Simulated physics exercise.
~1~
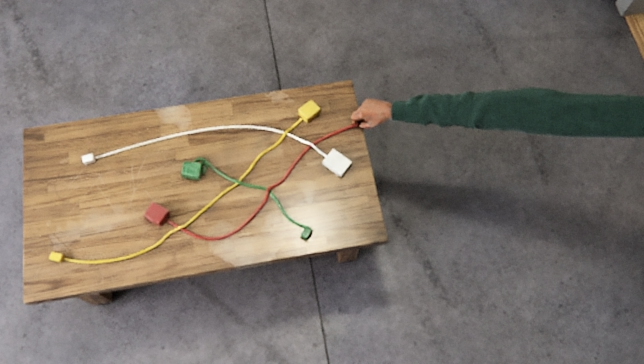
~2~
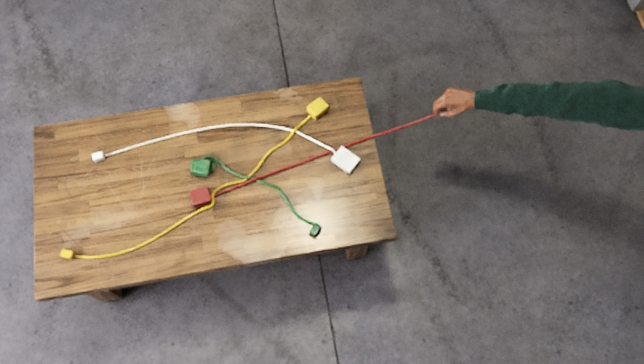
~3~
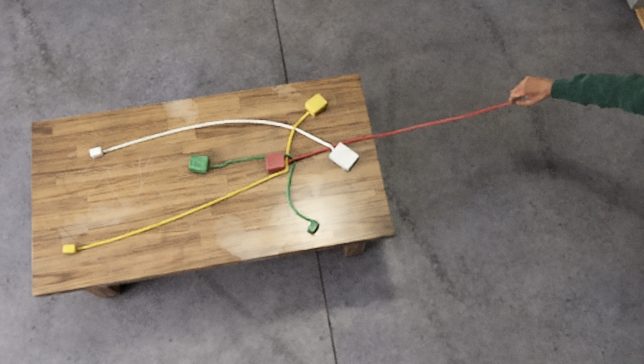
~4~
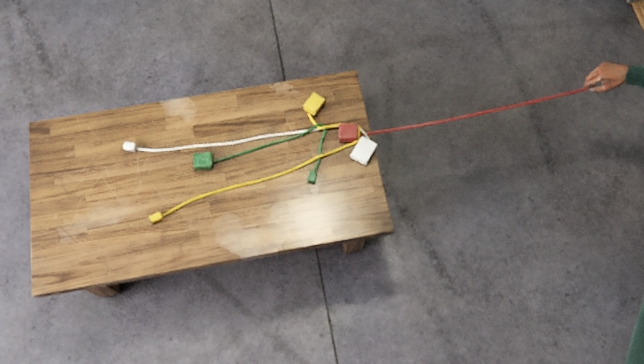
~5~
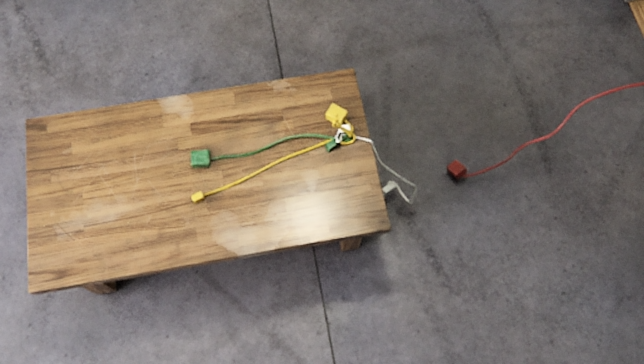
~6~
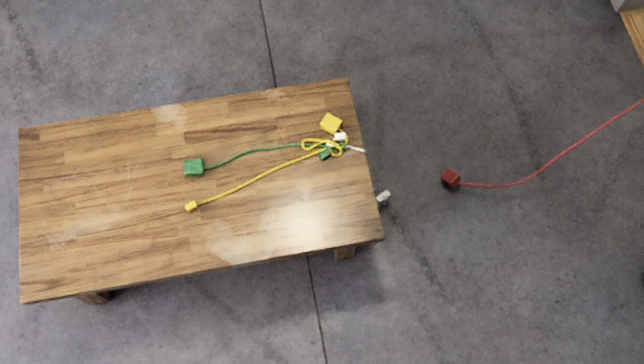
To begin with, four tangled leads, red, yellow, white and green, lie across a wooden table, each with a block-like charger, while a hand in a green sleeve grips the red one at the right edge. The hand pulls it rightward, drawing the red charger beneath the crossing leads. As it nears the edge, the yellow, green and white leads are dragged along and bunch together. The red charger then slips off the table, and the white charger drops over the edge too. Finally, the red charger rests clear at right, the white one hangs beside the table, and the yellow and green chargers remain on top.
